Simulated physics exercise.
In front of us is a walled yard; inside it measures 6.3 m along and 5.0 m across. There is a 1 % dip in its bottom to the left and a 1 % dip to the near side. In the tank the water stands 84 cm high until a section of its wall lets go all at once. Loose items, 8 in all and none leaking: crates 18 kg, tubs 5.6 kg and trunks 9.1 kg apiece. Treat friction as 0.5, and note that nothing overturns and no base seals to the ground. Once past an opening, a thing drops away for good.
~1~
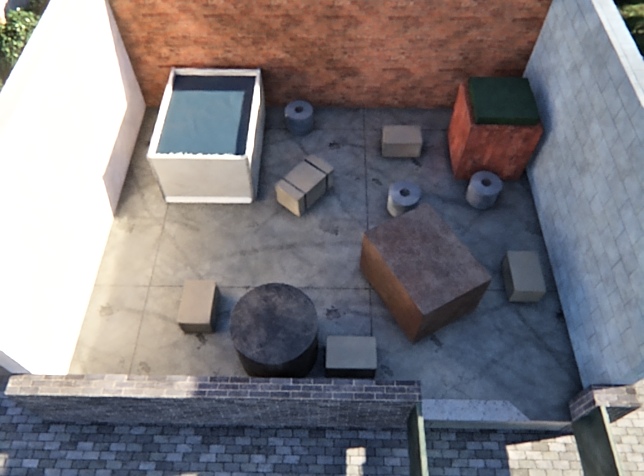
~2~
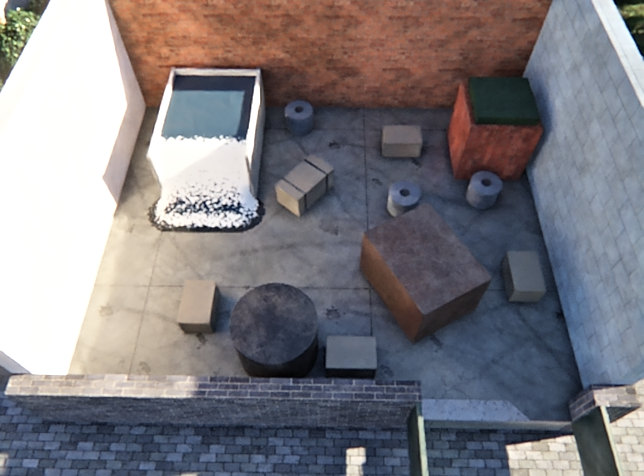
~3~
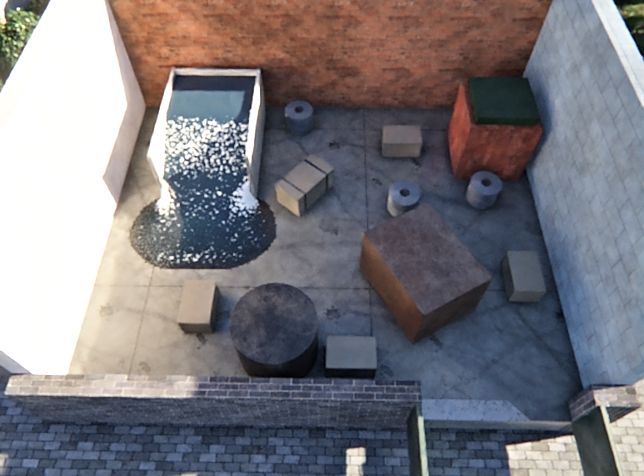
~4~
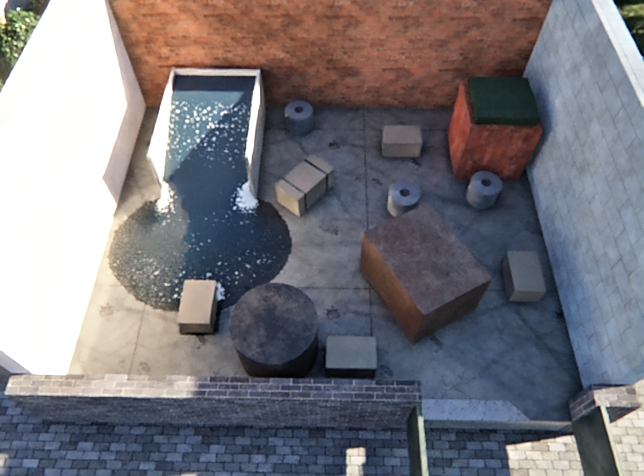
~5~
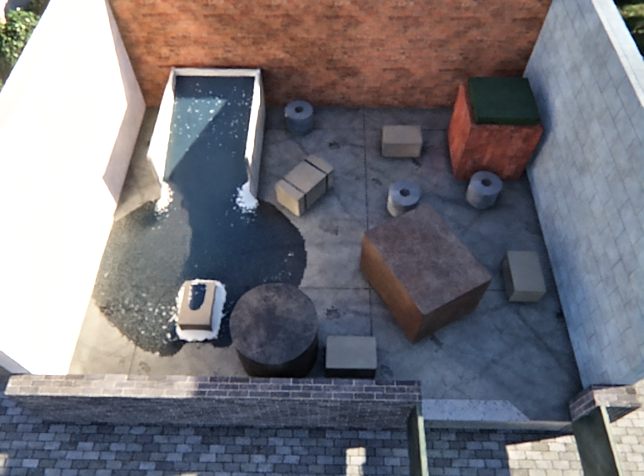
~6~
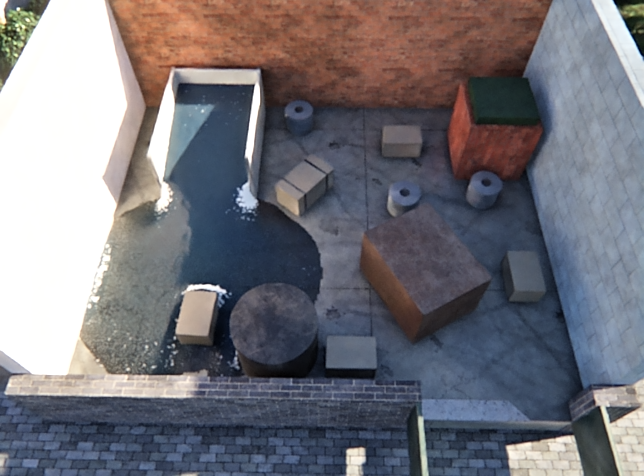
At first, dark water fills a white, open-topped tank in a walled yard scattered with boxes and round, drum-like objects. Water then pours from the tank's near side in a foaming rush and fans across the floor, surrounding a small box at the near left, which shifts slightly toward the near wall.
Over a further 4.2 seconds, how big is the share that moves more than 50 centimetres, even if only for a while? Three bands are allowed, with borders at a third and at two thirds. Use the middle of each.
The count shifted gets to a third without getting to two thirds.
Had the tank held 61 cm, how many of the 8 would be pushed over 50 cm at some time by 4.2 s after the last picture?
Then it comes to 1.
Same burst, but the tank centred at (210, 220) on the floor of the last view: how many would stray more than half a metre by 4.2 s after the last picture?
Then 3 of them would.
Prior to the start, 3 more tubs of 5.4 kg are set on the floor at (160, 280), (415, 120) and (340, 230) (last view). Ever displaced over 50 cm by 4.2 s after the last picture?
Taking them one by one: It goes beyond, then it stays within, then it goes beyond.
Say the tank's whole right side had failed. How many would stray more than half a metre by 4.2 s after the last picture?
Result: 6 of them.
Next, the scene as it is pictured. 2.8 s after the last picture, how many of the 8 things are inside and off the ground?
Count at that moment: 2.
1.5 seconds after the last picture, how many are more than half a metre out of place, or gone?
My count gives 1.
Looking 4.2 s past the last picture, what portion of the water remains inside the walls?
94 %.
Then, 0.4 s after the last picture 1 of 8 are over 50 cm from their spots; 1 afloat.
Then, 1.5 s after the last picture 1 of 8 are over 50 cm from their spots; 1 afloat.
Then, 2.8 s after the last picture 0 of 8 are over 50 cm from their spots; 2 afloat.
Then, 4.2 s after the last picture 3 of 8 are over 50 cm from their spots, and 3 have been at some point; 3 afloat.
